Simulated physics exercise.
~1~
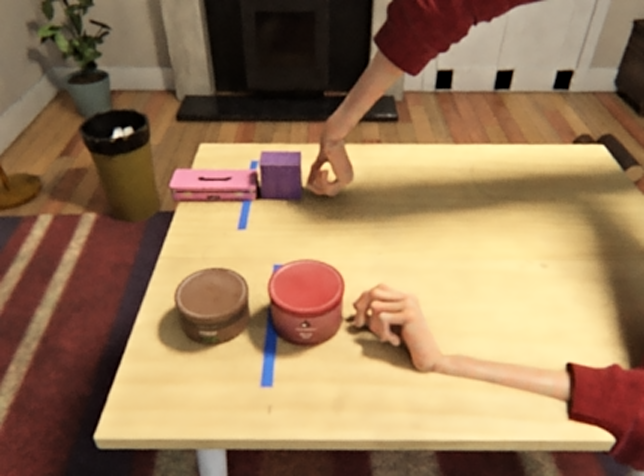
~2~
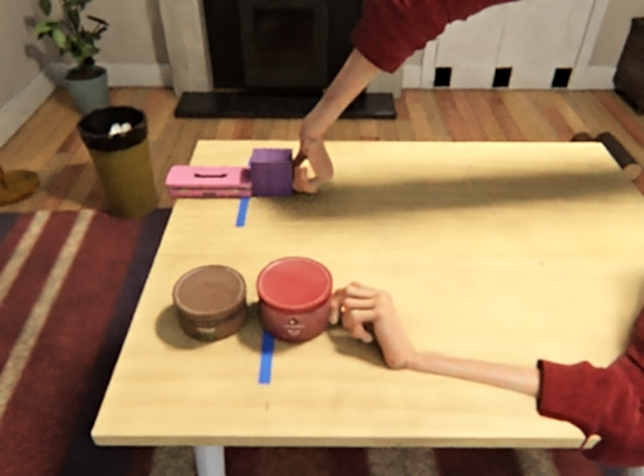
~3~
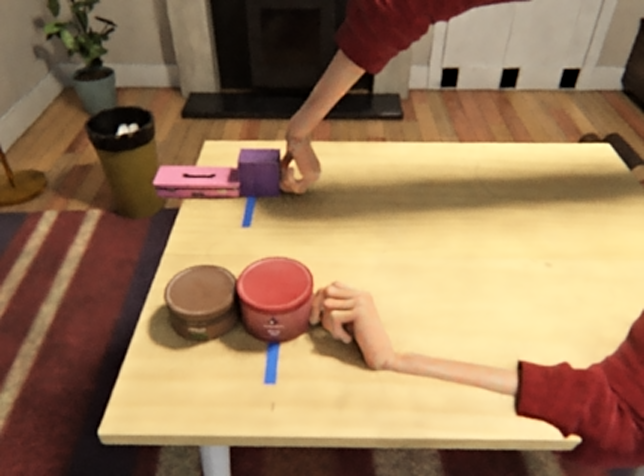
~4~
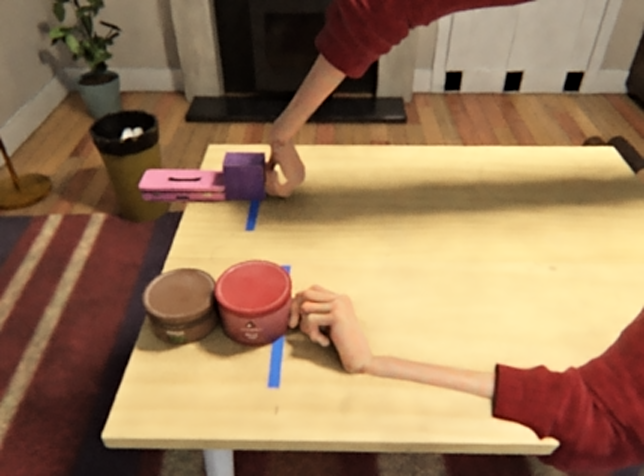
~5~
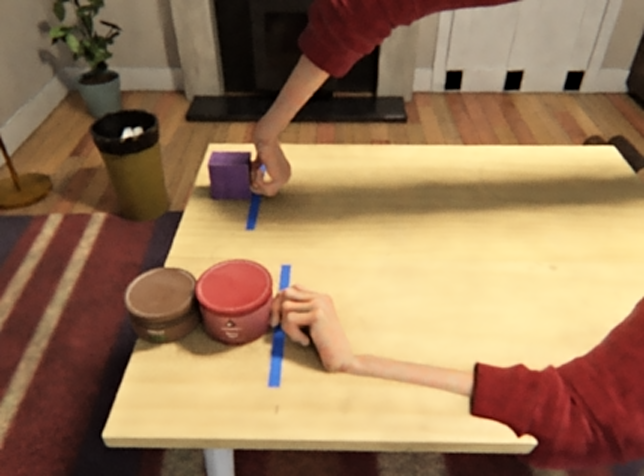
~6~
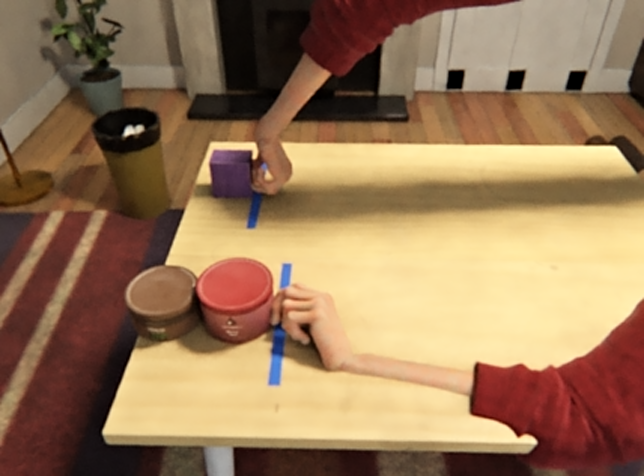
On a table, two hands push containers left until the pink case drops off the edge.
